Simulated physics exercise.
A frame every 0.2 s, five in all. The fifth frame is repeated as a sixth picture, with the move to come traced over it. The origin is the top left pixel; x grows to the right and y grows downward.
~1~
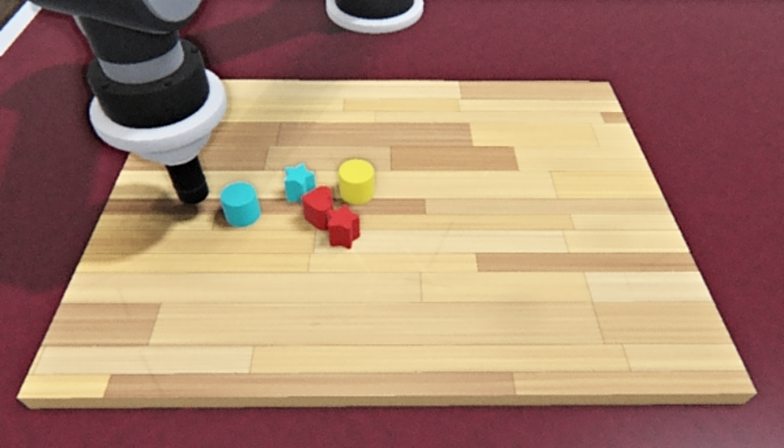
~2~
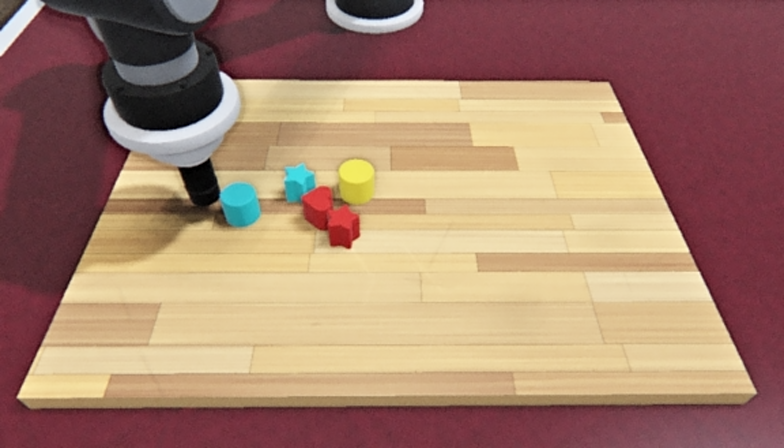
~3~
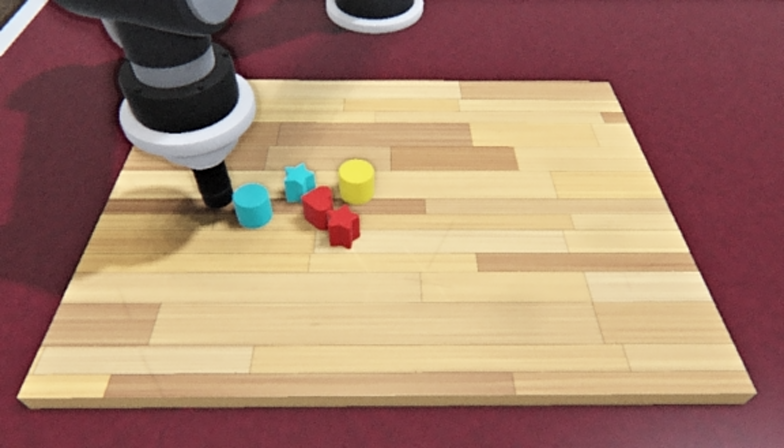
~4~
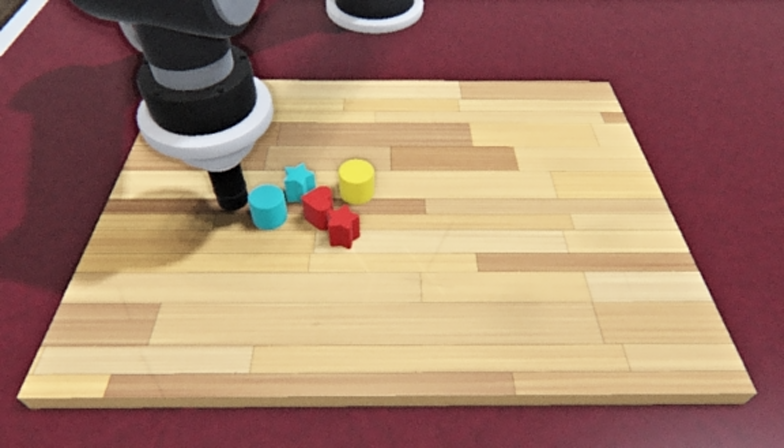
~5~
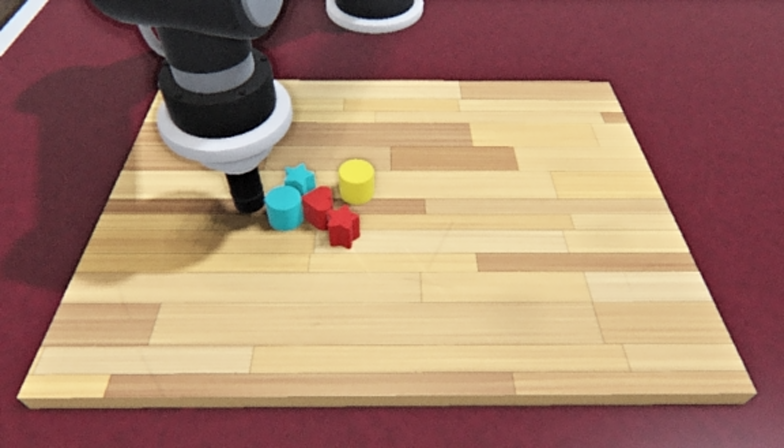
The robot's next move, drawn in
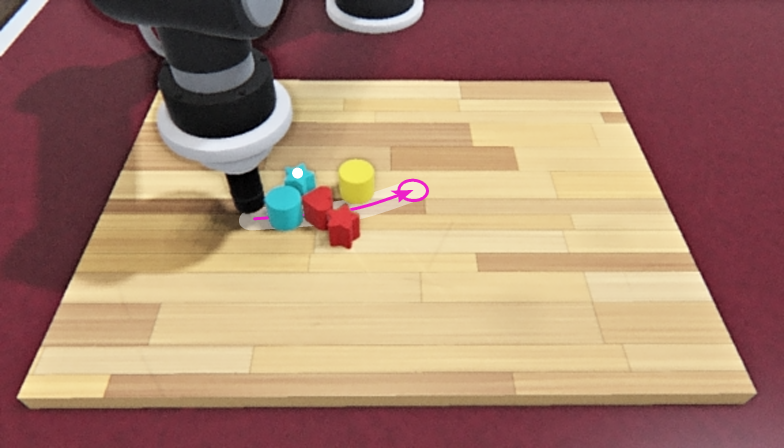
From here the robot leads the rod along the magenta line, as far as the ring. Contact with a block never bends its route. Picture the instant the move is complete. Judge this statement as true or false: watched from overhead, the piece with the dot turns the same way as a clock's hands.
That statement is not accurate.
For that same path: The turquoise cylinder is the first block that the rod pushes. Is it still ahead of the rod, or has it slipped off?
At the end of the path, the rod is still pushing the turquoise cylinder ahead of it.
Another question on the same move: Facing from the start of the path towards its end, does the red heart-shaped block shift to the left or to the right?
With start-to-end as forward, it shifts right.
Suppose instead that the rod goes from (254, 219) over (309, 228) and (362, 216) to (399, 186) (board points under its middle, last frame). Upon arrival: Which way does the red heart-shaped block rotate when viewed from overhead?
It swings round clockwise.
The line goes from (254, 219) via (338, 212), ending at (413, 190); the dot is on the turquoise star.
The first path, step by step. One third of the way, rod at (309, 200); turquoise cylinder at (340, 187); turquoise star at (305, 171), turned 50° anticlockwise; red heart-shaped block at (368, 194), turned 70° clockwise; yellow cylinder at (364, 168).
Two thirds of the way, rod at (365, 191); turquoise cylinder at (396, 181); turquoise star at (305, 171), turned 50° anticlockwise; red heart-shaped block at (412, 200), turned 115° clockwise; yellow cylinder at (386, 158).
At the end, rod at (414, 175); turquoise cylinder at (446, 174); turquoise star at (305, 171), turned 50° anticlockwise; red heart-shaped block at (414, 200), turned 120° clockwise; yellow cylinder at (399, 150).
